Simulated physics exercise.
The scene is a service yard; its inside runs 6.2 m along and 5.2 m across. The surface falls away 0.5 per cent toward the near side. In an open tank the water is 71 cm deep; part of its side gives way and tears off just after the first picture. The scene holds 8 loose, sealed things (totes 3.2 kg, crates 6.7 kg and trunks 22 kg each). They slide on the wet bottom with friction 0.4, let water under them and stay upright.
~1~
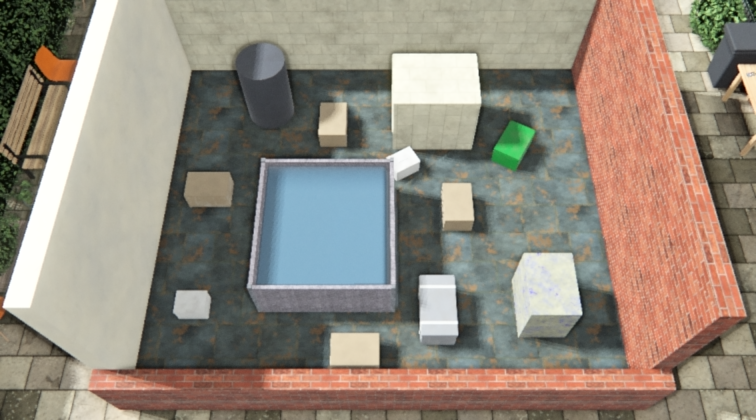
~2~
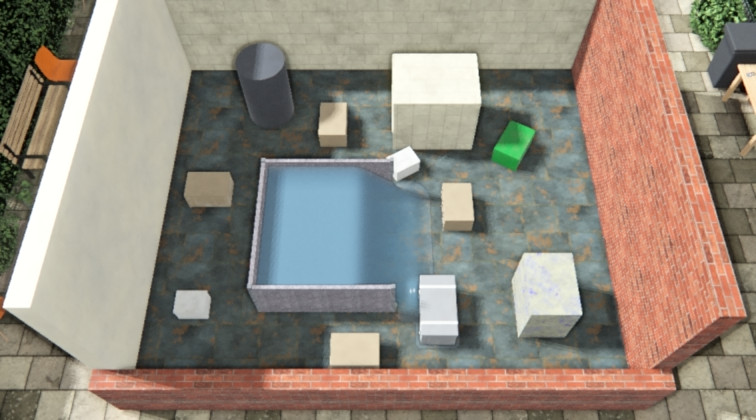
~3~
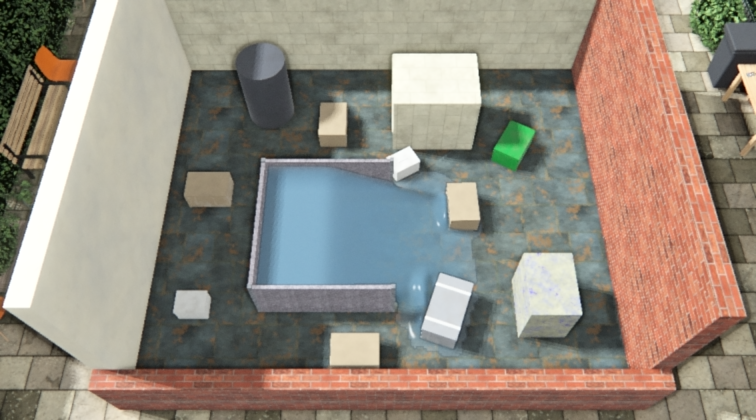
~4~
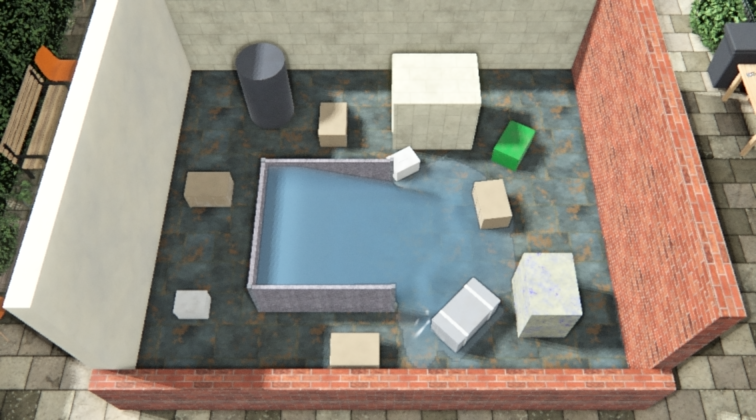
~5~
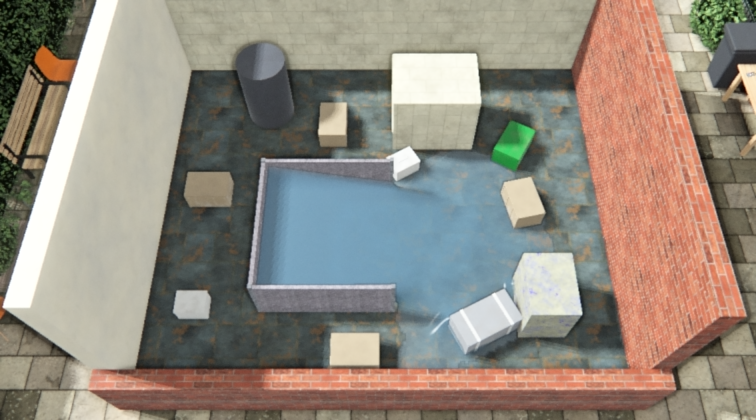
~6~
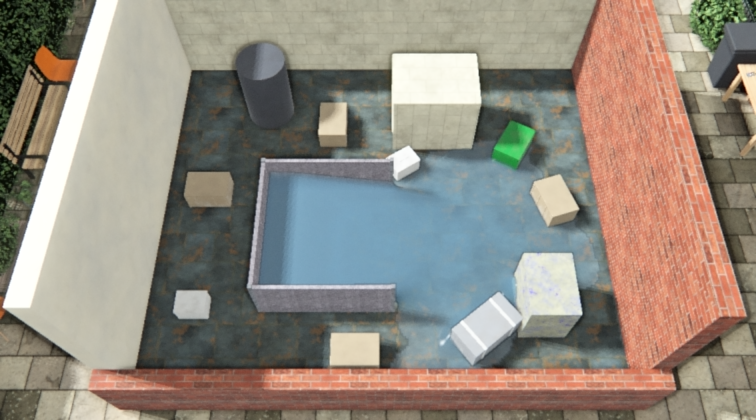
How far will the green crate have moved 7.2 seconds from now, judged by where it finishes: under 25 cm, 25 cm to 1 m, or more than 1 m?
The green crate will have moved more than 1 m.
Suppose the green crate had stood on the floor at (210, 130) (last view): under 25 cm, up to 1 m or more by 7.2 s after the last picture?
Outcome: It is shifted a bit.
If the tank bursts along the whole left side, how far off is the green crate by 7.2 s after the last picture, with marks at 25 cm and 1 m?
After that, the green crate shifts somewhat.
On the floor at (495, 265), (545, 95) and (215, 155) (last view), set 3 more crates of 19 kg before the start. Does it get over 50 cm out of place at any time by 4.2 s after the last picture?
Respectively: Greater, greater, smaller.
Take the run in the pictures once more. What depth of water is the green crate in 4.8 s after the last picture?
13 cm, roughly.
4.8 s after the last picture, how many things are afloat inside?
Answer: 5.
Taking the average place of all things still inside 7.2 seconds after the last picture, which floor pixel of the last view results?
Centre of the remaining things: Roughly (299, 180).
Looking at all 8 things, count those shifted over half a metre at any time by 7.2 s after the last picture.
That adds up to 7.
Then, 0.9 s after the last picture the green crate is near (560, 111), 0.9 m from its start, afloat; 3 afloat.
Then, 2.8 s after the last picture the green crate is near (491, 83), 1.0 m from its start, afloat; 3 afloat.
Then, 4.8 s after the last picture the green crate is near (483, 74), 1.2 m from its start, afloat; 5 afloat.
Then, 7.2 s after the last picture the green crate is near (345, 77), 2.8 m from its start, afloat; 8 afloat.
